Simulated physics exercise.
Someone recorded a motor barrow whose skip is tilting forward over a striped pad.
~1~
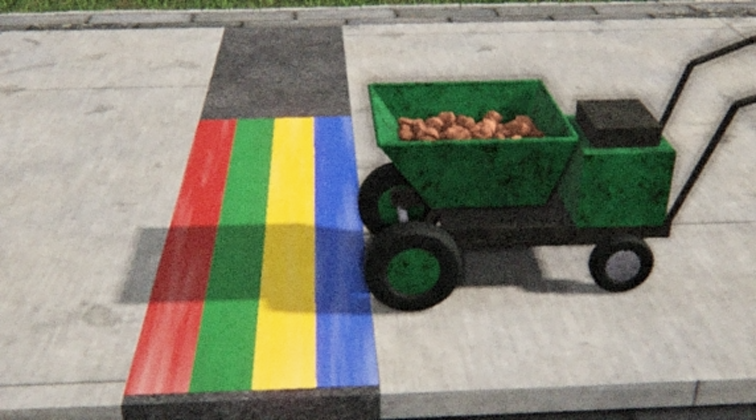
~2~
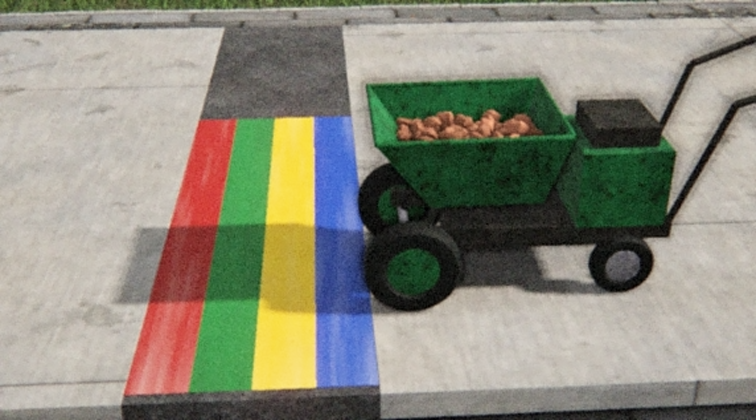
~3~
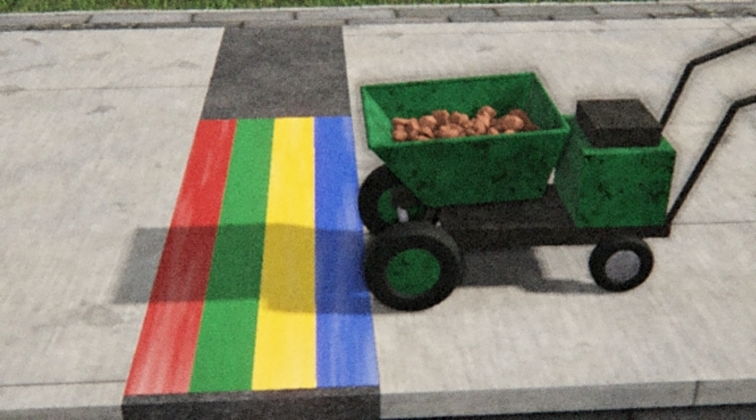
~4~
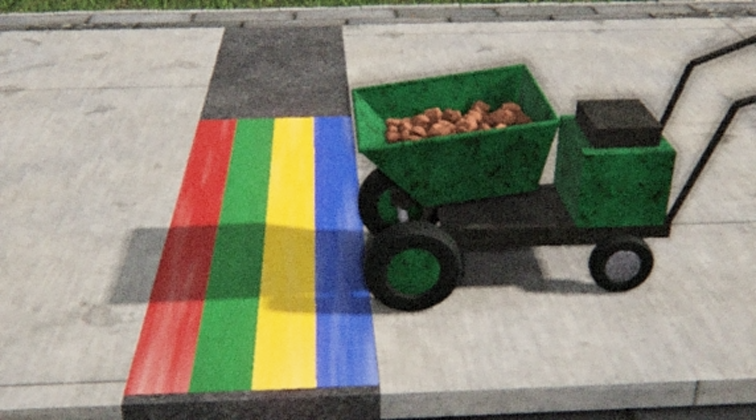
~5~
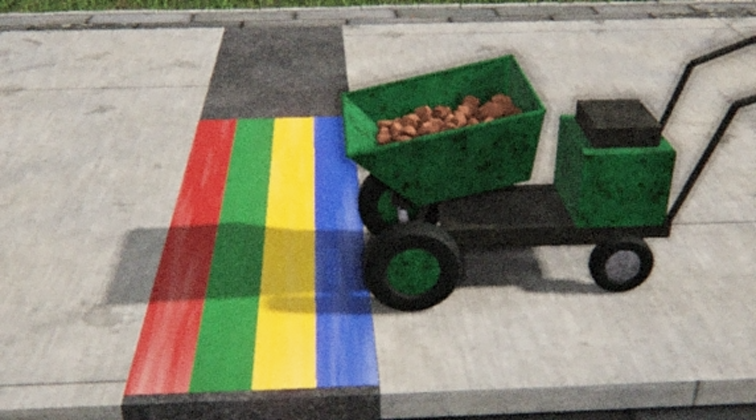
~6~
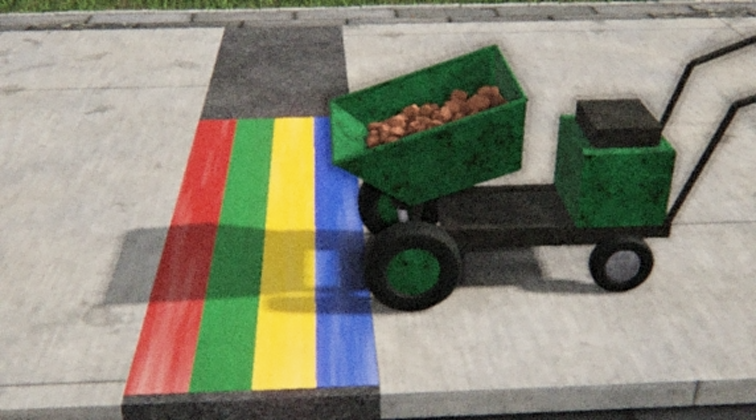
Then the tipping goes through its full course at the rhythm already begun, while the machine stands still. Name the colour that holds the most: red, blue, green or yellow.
That would be green.
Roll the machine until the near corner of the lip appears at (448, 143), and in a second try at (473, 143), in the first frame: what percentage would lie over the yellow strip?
In order, 50 % followed by 30 %.
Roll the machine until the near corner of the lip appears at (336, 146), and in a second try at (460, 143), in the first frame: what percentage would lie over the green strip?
First spot: 40 %, second spot: 10 %.
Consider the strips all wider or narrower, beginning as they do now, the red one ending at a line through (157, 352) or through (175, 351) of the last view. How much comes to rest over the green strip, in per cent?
Roughly 40 percent first, then roughly 40 percent.
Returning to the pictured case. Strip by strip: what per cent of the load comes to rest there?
Blue: About 0; yellow: About 25; green: About 45; red: About 25.
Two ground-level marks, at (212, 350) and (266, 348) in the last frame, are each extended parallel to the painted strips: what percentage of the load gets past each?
Result, first then second: 40 %, 90 %.
Soon after the last picture, skip tipped steeply; all in the skip.
A little later, skip tipped steeply; nearly all in the skip; a stray few over the yellow strip; a small part over the green strip; a stray few over the red strip.
Later still, skip tipped right over; about a quarter in the skip; a small part over the yellow strip; about half over the green strip; about a quarter over the red strip; a small part off the paint.
By the end, skip tipped right over; a stray few in the skip; none over the blue strip; about a quarter over the yellow strip; about half over the green strip; about a quarter over the red strip; a small part off the paint.
